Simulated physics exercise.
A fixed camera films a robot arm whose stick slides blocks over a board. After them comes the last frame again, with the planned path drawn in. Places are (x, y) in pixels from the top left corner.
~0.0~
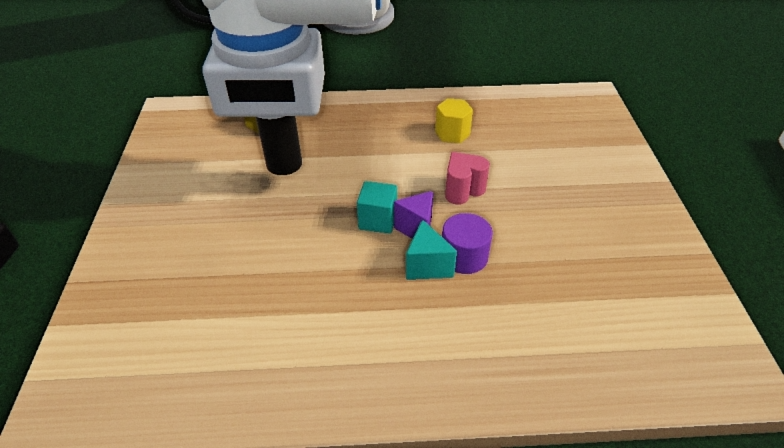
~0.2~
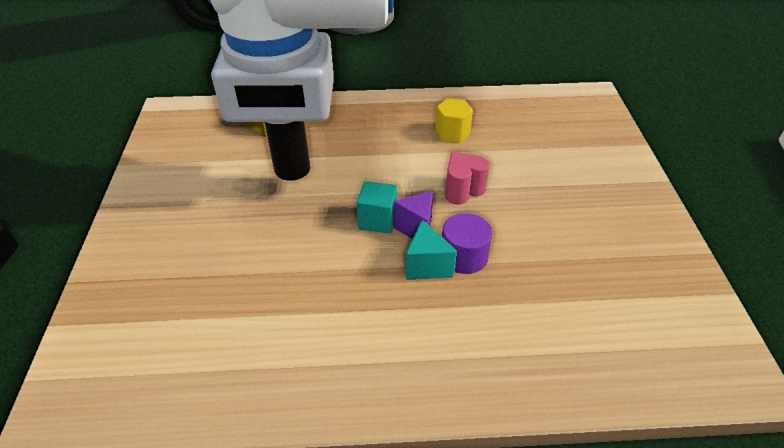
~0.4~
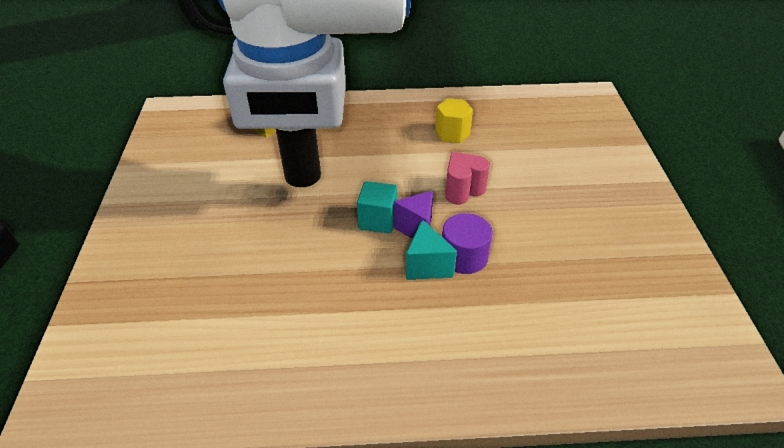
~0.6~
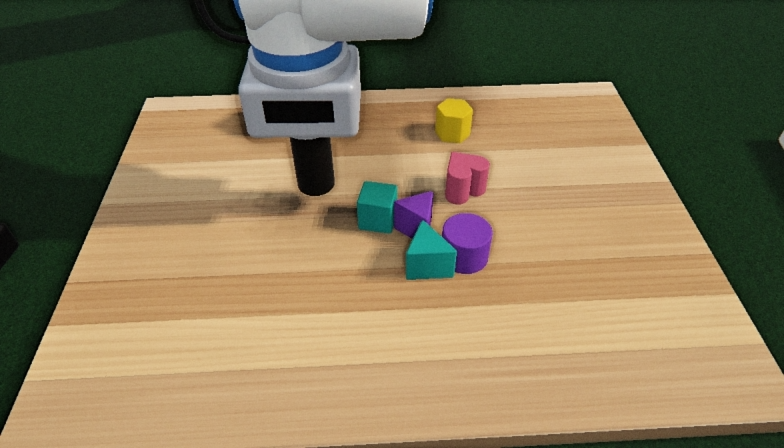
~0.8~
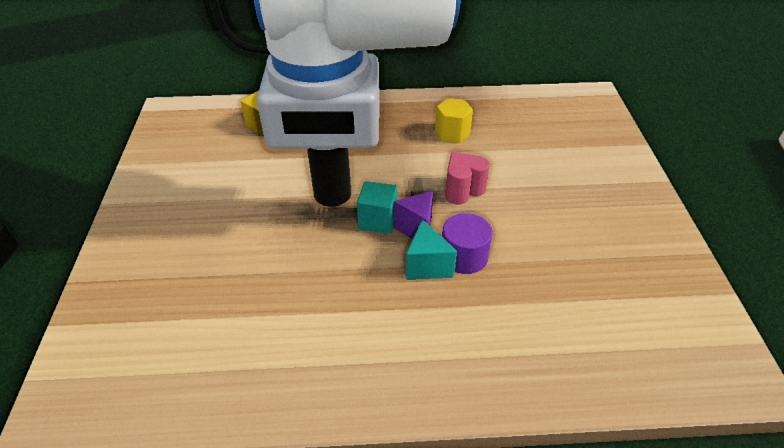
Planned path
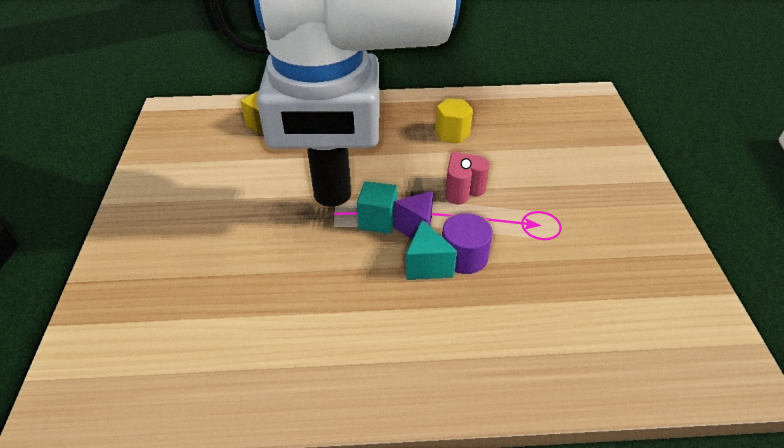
On a wooden board, a robot arm moving its black stick gradually right and nearer to a turquoise block among still, colourful blocks.
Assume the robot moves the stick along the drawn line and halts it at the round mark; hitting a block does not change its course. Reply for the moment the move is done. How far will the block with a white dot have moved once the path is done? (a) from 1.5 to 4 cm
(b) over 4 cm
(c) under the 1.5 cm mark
Option c.
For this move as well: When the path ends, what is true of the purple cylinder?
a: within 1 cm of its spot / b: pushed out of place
The answer is b.
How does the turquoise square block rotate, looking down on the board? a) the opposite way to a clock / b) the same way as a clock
My answer is option b.
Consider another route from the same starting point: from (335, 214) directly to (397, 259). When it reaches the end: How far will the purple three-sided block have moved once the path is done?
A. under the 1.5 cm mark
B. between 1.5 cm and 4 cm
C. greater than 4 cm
Correct choice: B.
The drawn path runs from (335, 214) by way of (437, 215) to (541, 225); the dot is on the pink heart-shaped block.
The first path, step by step. One third of the way, stick at (405, 193); turquoise square block at (431, 207), turned 60° clockwise; purple three-sided block at (456, 225); purple cylinder at (495, 242).
Two thirds of the way, stick at (475, 198); turquoise square block at (455, 216), turned 90° clockwise; purple three-sided block at (467, 241), turned 25° clockwise; pink heart-shaped block at (476, 163), turned 35° anticlockwise; purple cylinder at (506, 253).
At the end, stick at (547, 206); turquoise square block at (455, 215), turned 90° clockwise; purple three-sided block at (467, 241), turned 25° clockwise; pink heart-shaped block at (477, 163), turned 35° anticlockwise; purple cylinder at (506, 253).
